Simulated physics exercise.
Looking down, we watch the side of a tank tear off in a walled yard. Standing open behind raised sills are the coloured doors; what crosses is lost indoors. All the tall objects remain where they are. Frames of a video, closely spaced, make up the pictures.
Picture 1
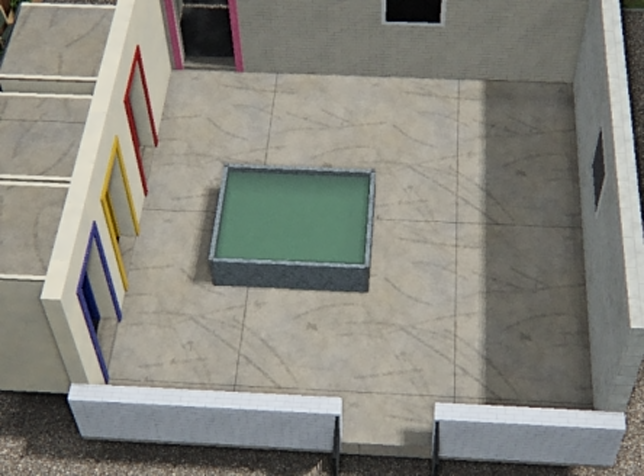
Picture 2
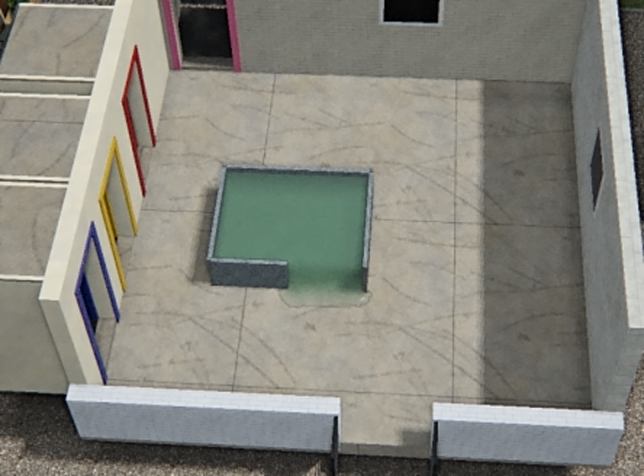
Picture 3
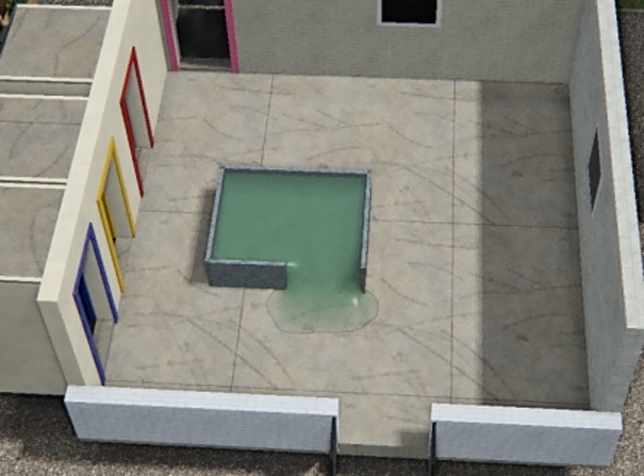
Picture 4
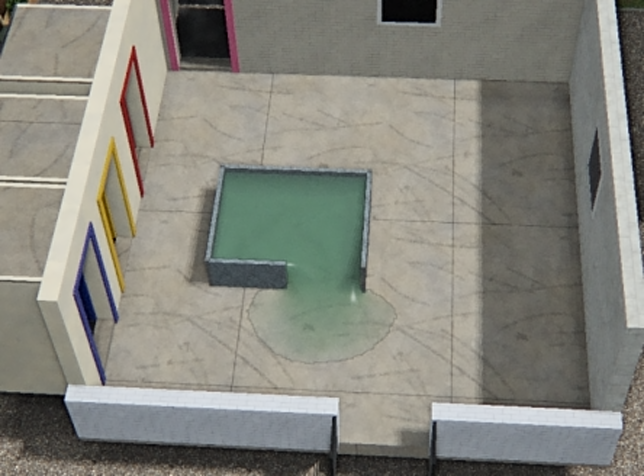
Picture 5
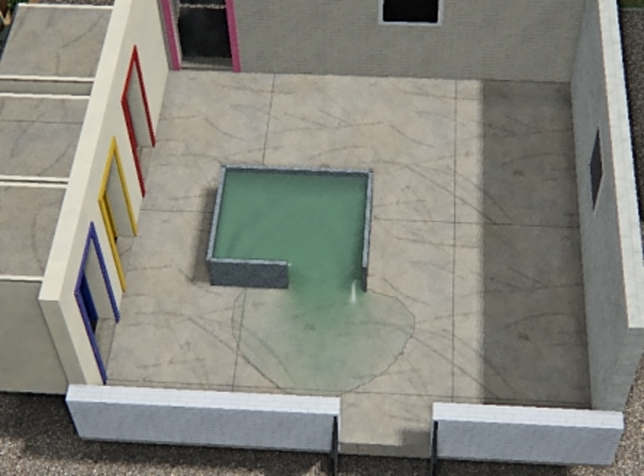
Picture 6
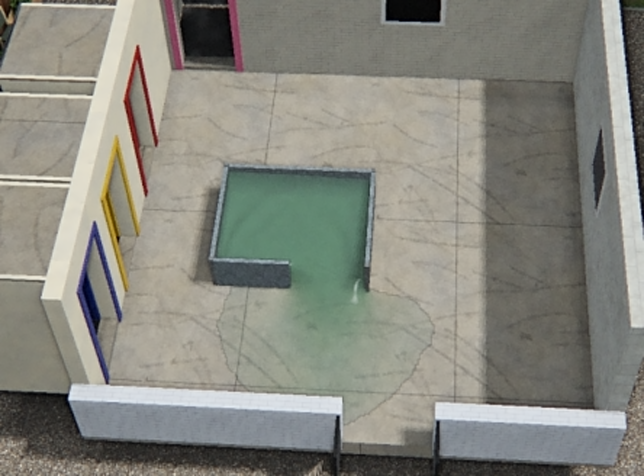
Green water pours through a gap torn in the right part of the near side of a square grey tank, in a pale, stone-floored walled yard seen from high above. Red, yellow and blue door surrounds line the left wall, and a pink one stands at the back. The tank starts whole and still, then the water spreads toward the low front wall in a widening, thinning sheet.
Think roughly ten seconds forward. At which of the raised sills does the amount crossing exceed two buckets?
One by one: The red door is going to let through no more than allowed, the pink door is going to let through no more than allowed, the yellow door is going to let through no more than allowed, the blue door is going to let through no more than allowed.
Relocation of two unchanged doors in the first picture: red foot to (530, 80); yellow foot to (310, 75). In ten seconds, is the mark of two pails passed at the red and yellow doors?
Result - red: Remains below the limit; yellow: Remains below the limit.
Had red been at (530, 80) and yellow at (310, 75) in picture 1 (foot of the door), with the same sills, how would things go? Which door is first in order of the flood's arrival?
I reckon it is the blue door.
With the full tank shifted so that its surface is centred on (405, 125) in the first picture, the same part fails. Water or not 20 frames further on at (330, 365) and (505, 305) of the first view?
One after the other: Wet, wet.
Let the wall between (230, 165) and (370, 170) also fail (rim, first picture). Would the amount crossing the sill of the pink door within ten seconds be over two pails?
I'd say the pink door exceeds the limit.
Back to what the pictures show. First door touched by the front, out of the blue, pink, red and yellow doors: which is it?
Clearly the one in blue.
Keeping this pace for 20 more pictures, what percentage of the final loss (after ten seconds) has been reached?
50 per cent.
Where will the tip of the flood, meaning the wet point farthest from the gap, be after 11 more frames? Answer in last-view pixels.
Front's tip: Near (585, 438).
A moment on, water covers 15 % of the floor; the red door not reached, the pink door not reached, the yellow door not reached, the blue door not reached.
Next, water covers 20 % of the floor; the red door not reached, the pink door not reached, the yellow door not reached, the blue door not reached.
Then, water covers 30 % of the floor; the red door not reached, the pink door not reached, the yellow door wet at the sill, nothing in, the blue door wet at the sill, nothing in.
Later, water covers 55 % of the floor; the red door wet at the sill, nothing in, the pink door not reached, the yellow door wet at the sill, nothing in, the blue door under two buckets in.
In the end, water covers 80 % of the floor; the red door wet at the sill, nothing in, the pink door wet at the sill, nothing in, the yellow door wet at the sill, nothing in, the blue door under two buckets in.
